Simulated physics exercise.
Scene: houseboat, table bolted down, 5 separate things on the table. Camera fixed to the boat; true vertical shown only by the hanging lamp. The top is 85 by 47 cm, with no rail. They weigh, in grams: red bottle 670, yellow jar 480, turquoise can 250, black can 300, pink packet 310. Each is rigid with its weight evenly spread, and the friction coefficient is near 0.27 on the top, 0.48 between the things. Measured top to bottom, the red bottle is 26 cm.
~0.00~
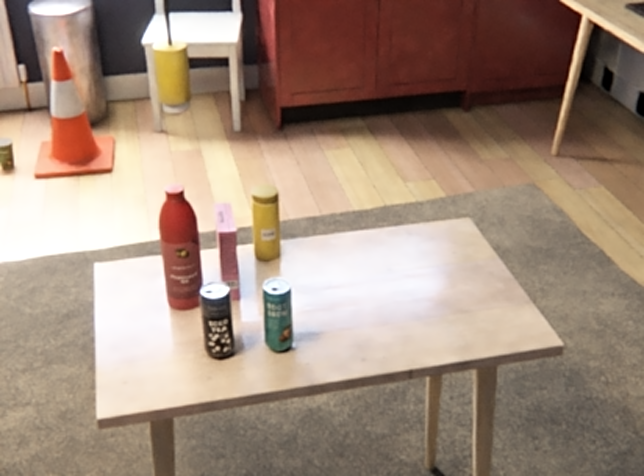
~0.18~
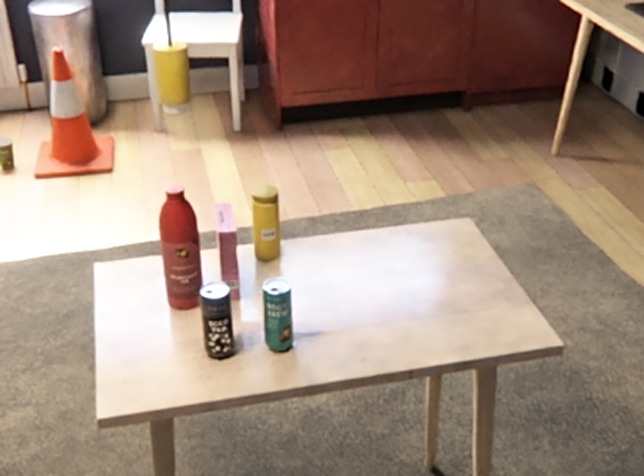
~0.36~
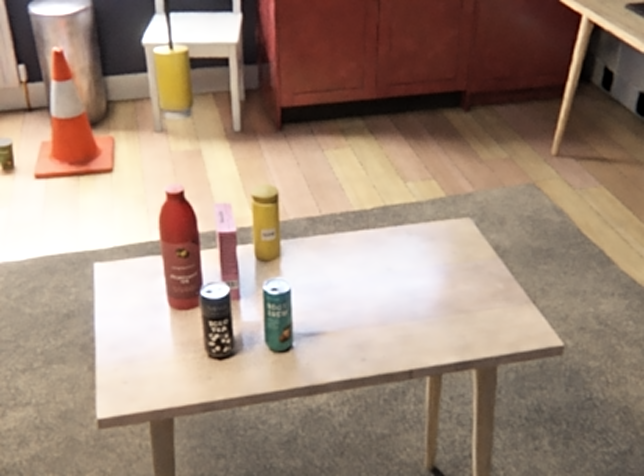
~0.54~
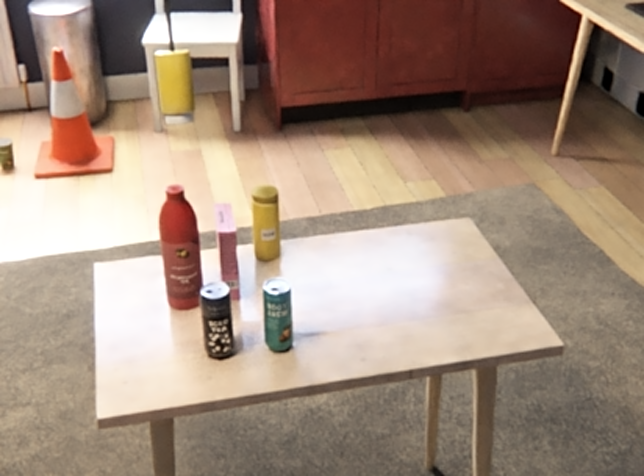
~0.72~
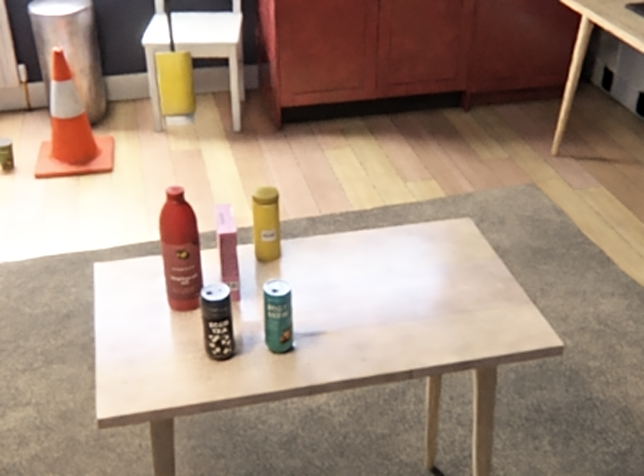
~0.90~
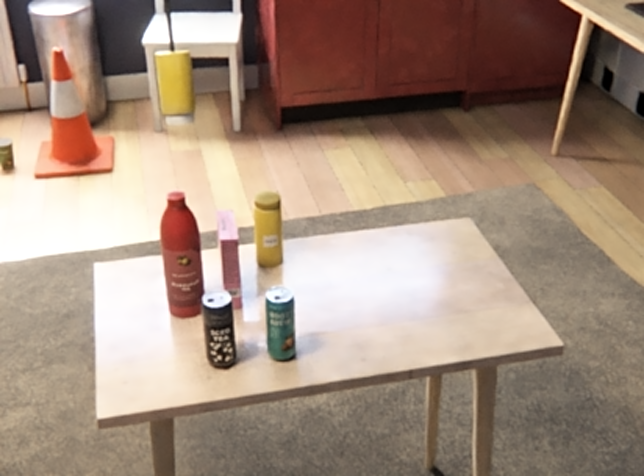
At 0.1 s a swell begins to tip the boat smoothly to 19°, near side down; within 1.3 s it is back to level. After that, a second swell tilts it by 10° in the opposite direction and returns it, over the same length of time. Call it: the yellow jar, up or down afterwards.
Up.
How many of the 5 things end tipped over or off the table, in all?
That makes 0.
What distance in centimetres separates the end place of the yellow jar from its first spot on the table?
I'd put it at about 6 centimetres.
After 1.00 s, heel 13°, near side down; yellow jar slid 4 cm near (270, 234); pink packet slid 5 cm; red bottle slid 4 cm.
After 1.10 s, heel 8°, near side down; yellow jar slid 6 cm near (271, 237); pink packet slid 6 cm; red bottle slid 6 cm.
After 1.60 s, heel 2°, far side down; yellow jar slid 6 cm near (271, 238); pink packet slid 6 cm; red bottle slid 6 cm.
At rest (3.2 s), not toppled but over 5 cm from the start, red bottle, yellow jar, turquoise can, black can and pink packet. In the last view, yellow jar near (271, 238).
